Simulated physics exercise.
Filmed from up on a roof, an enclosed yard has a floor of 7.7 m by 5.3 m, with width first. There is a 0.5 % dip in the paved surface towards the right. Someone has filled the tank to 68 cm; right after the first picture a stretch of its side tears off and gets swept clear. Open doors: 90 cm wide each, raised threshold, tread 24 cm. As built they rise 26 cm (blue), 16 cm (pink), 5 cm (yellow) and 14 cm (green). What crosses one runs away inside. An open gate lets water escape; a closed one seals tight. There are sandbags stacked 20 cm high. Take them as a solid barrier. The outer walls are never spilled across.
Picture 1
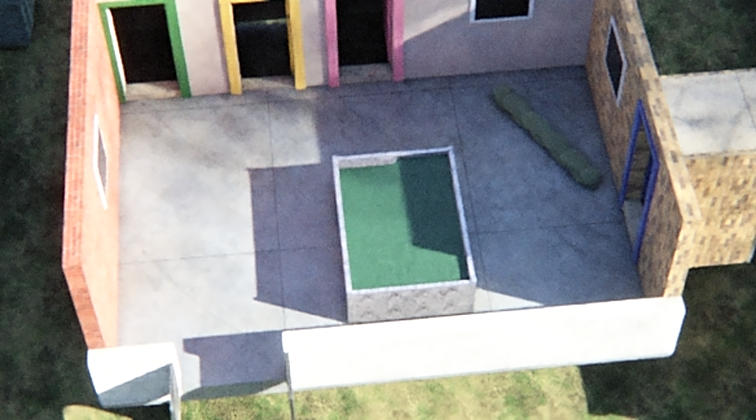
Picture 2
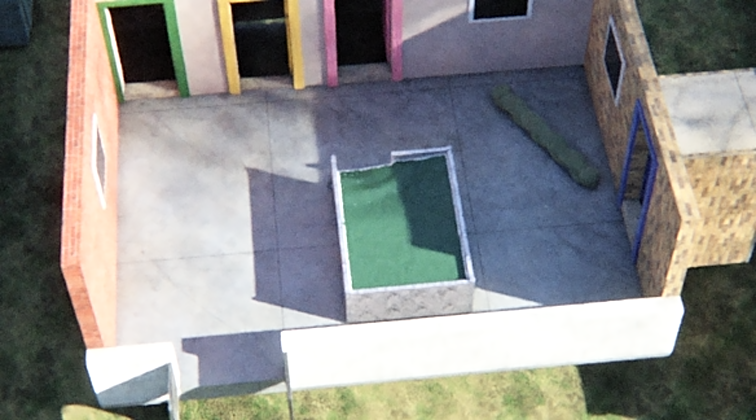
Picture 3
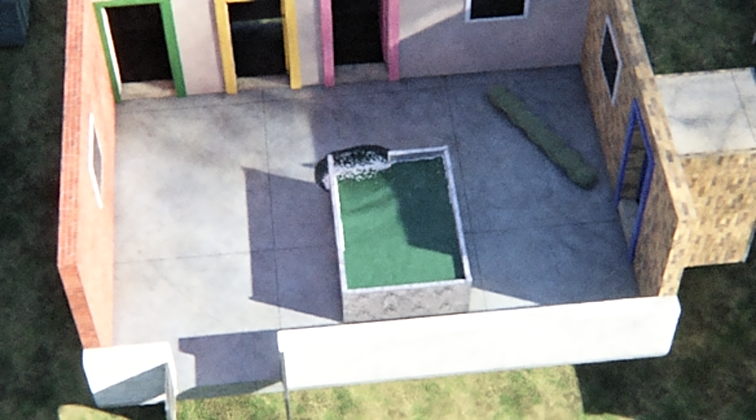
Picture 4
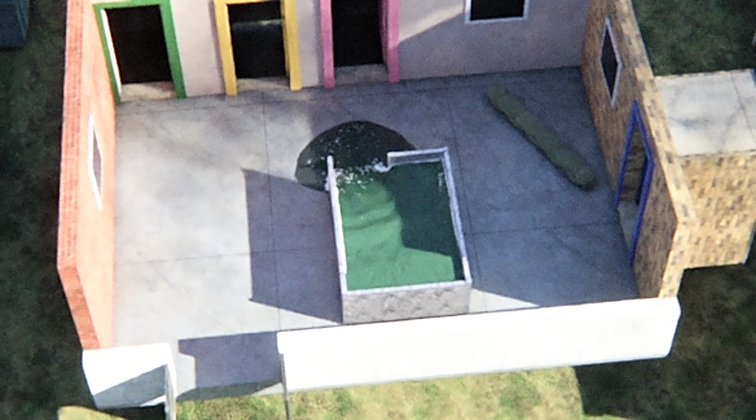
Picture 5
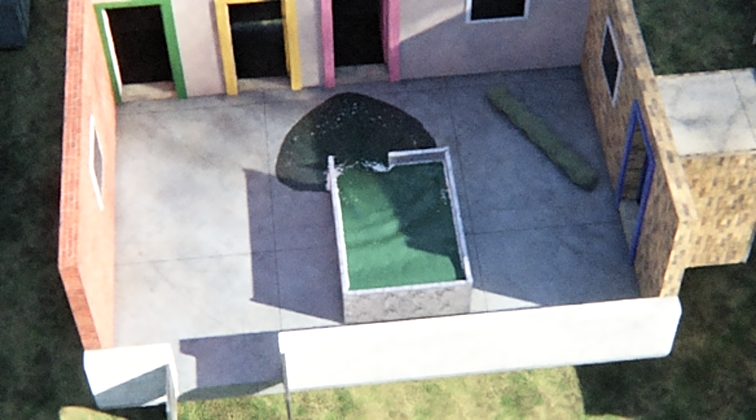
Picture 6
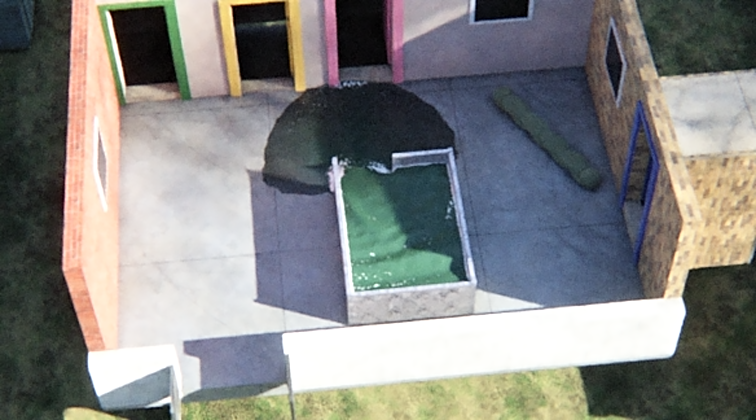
A tank's far side breaks open and water spreads across the paved yard to the pink door.
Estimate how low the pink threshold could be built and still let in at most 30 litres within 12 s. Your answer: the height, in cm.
I would say 25 cm or so.
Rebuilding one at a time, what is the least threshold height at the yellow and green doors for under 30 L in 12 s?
Some 17 cm for yellow, some 11.5 cm for green.
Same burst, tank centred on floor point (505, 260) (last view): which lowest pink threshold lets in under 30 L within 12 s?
Then close to 18 cm.
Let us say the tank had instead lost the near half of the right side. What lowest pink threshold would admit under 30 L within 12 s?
With that break, close to 7.5 cm.
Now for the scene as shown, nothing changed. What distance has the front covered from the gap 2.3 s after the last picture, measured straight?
About 4.4 m.
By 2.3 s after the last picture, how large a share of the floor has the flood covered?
Wet: Close to 30 %.
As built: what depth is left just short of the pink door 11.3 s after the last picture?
It stands about 7.0 centimetres deep.
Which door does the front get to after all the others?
The blue one.
Then, 0.7 s after the last picture water covers 20 % of the floor, deepest (35 cm) near (363, 181); 23 cm at the pink door, 33 litres in over its 16 cm threshold.
Then, 2.3 s after the last picture water covers 30 % of the floor, deepest (26 cm) near (120, 106); 24 cm at the pink door, 142 litres in over its 16 cm threshold.
Then, 11.3 s after the last picture water covers 95 % of the floor, deepest (12 cm) near (577, 154); 7 cm at the pink door, 174 litres in over its 16 cm threshold.
At the pink door as built, the water peaked near 31 cm, 1.1 s after the last picture.
Run again over the same 12 s with other heights there, 72 litres in over 21.5 cm, 10 litres over 29 cm. The limit of 30 litres is kept from about 25 cm up.
